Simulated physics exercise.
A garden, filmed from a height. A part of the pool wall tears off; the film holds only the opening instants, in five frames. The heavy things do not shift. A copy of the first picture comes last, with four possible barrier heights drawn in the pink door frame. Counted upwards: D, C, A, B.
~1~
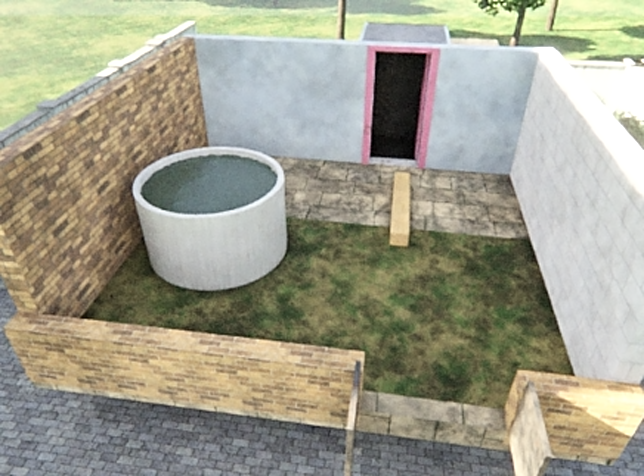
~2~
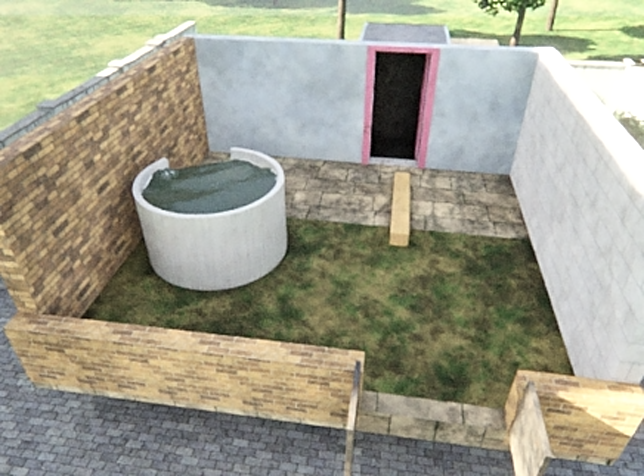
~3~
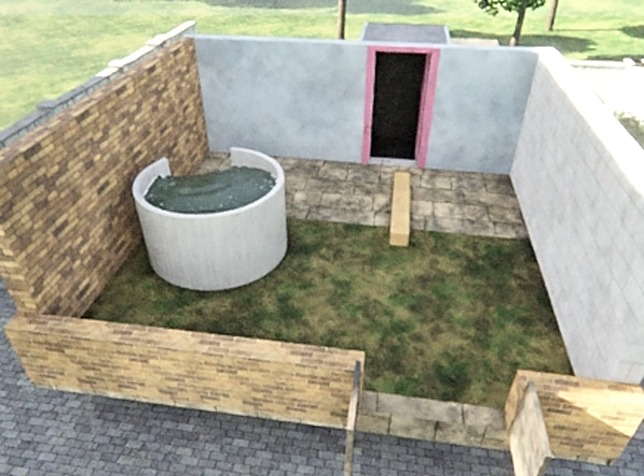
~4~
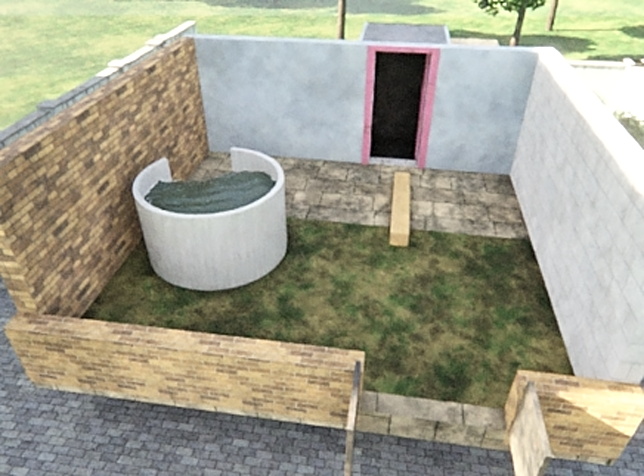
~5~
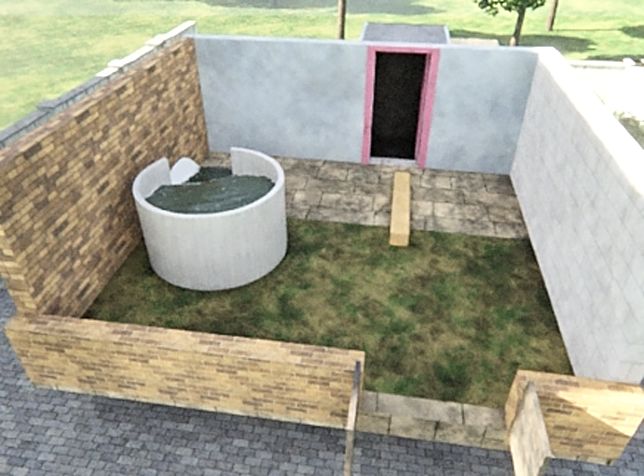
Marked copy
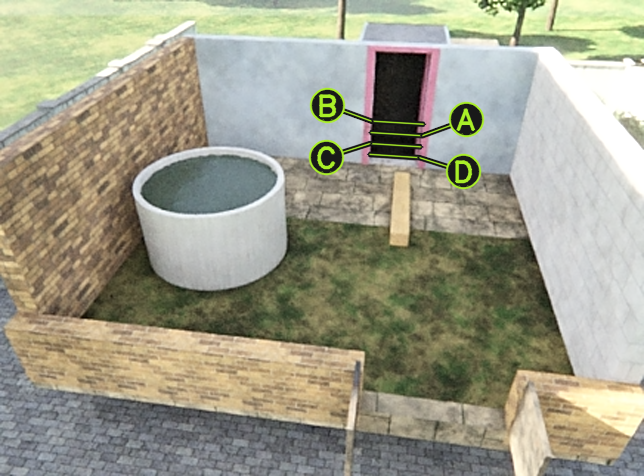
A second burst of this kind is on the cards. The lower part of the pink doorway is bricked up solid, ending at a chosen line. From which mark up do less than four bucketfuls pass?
Height D.
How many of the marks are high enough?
All of the four.
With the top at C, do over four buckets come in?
No, that is safe.
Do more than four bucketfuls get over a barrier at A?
No, that is safe.
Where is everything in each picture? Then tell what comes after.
Water in the pool at rest, its middle at (211, 184); foot of the pink doorway at (393, 165); open gate at (440, 357), in the first picture.
Water covers 1 % of the ground, its front hidden from here, in the second picture.
Water covers 3 % of the ground, its front hidden from here, in the third picture.
Water covers 6 % of the ground, its front hidden from here, in the fourth picture.
Front seen at (150, 234), 9 % of the ground wet, in the fifth picture.
On the marked copy, A at (396, 134); B at (397, 122); C at (395, 145); D at (394, 156); from the bottom up D, C, A, B.
For height A, nothing gets over.
For height B, nothing gets over.
For height C, nothing gets over.
For height D, nothing gets over.
